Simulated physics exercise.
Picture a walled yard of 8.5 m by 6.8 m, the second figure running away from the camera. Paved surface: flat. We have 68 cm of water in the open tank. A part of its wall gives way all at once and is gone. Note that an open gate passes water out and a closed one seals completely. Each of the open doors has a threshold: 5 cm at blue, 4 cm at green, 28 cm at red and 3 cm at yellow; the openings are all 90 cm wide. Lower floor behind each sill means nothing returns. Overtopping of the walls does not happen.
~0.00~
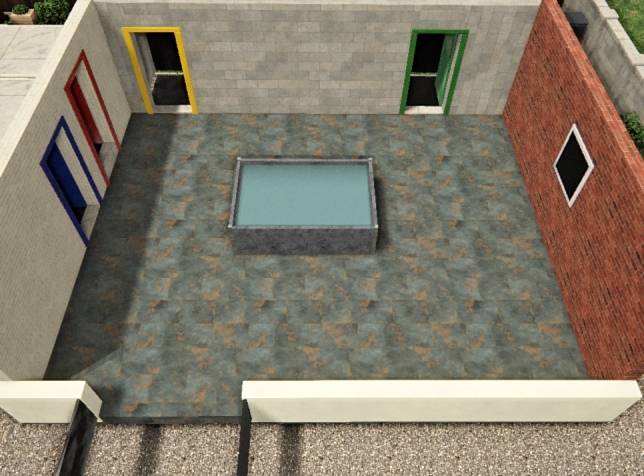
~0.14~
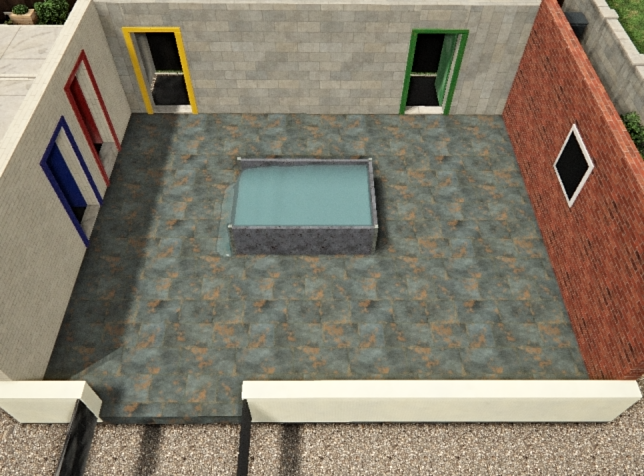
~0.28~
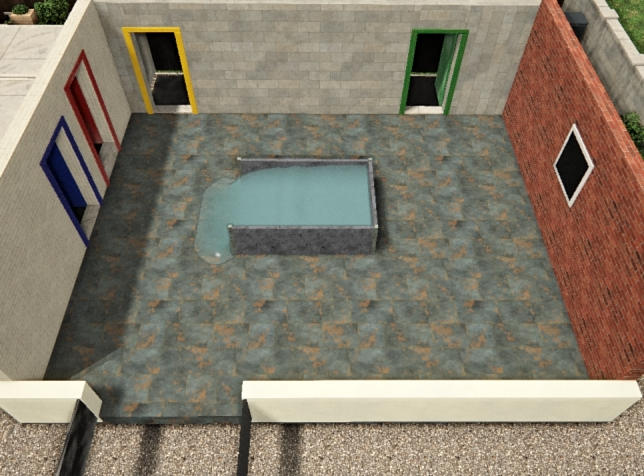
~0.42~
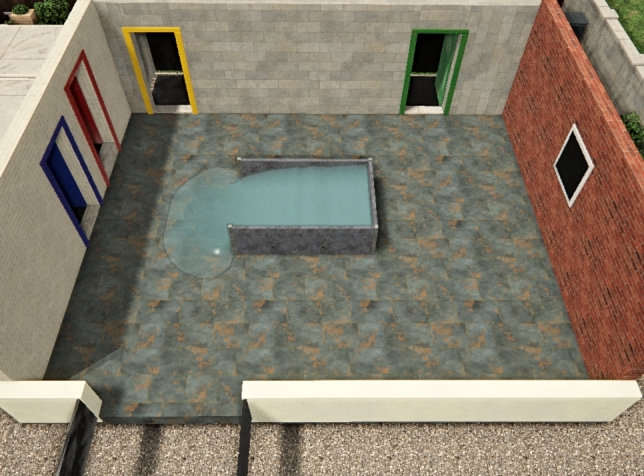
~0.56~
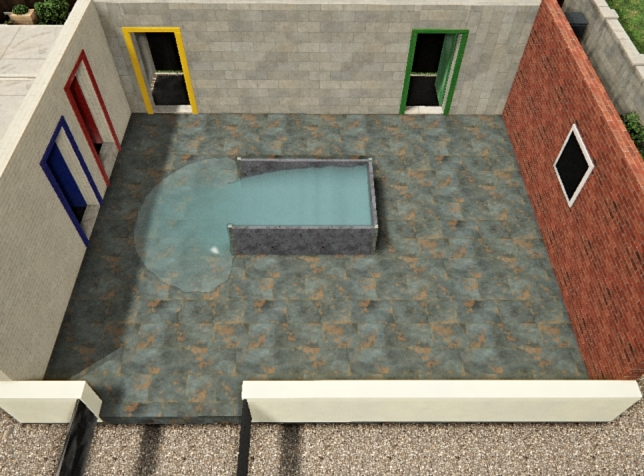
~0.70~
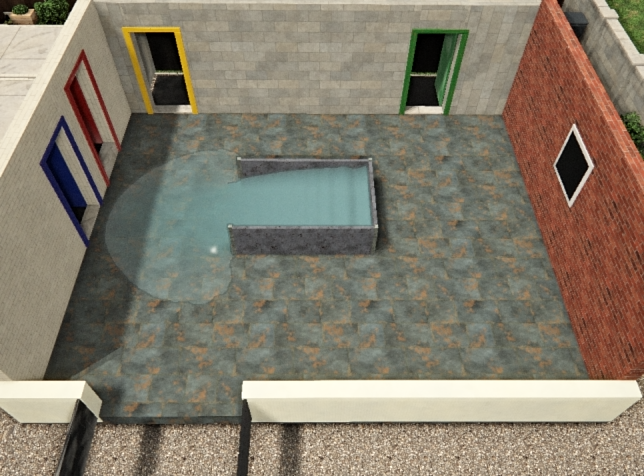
The footage shows a walled, paved yard with coloured doorways and an open tank of water in the middle. The tank's left side disappears, and water pours out leftward, spreading in a widening rounded sheet across the floor.
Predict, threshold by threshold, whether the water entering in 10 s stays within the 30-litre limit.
Prediction: Blue door beyond the limit; green door within the limit; red door within the limit; yellow door beyond the limit.
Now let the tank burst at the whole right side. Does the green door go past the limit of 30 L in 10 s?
Note: Green door, beyond the limit.
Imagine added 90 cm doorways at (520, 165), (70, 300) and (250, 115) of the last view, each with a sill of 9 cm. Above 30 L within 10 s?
First doorway falls short, second gets there, third falls short.
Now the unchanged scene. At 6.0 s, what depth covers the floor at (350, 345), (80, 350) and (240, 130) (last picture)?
2, 11 and 5 cm, respectively.
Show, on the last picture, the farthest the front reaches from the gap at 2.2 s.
That's around (37, 400) in the last picture.
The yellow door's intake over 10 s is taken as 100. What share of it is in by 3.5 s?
That works out near 30%.
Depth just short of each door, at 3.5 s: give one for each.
You'd get blue at 21 cm, green at 0 cm, red at 17 cm, and yellow at 16 cm.
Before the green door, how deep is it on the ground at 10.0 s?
Roughly 2.0 centimetres.
After 1.4 s water covers 20 % of the floor and is deepest (32 cm) near (104, 197); blue door 17 cm at the sill, 79 L in, green door not reached, red door 22 cm at the sill, 0 L in, yellow door not reached.
After 2.2 s water covers 25 % of the floor and is deepest (44 cm) near (132, 115); blue door 27 cm at the sill, 234 L in, green door not reached, red door 27 cm at the sill, 0 L in, yellow door 8 cm at the sill, 0 L in.
After 3.5 s water covers 30 % of the floor and is deepest (28 cm) near (132, 115); blue door 21 cm at the sill, 436 L in, green door not reached, red door 17 cm at the sill, 0 L in, yellow door 16 cm at the sill, 70 L in.
After 6.0 s water covers 60 % of the floor and is deepest (12 cm) near (37, 400); blue door 10 cm at the sill, 543 L in, green door 1 cm at the sill, 0 L in, red door 10 cm at the sill, 0 L in, yellow door 10 cm at the sill, 186 L in.
After 10.0 s water covers 90 % of the floor and is deepest (6 cm) near (37, 400); blue door 5 cm at the sill, 560 L in, green door 2 cm at the sill, 0 L in, red door 5 cm at the sill, 0 L in, yellow door 6 cm at the sill, 239 L in.
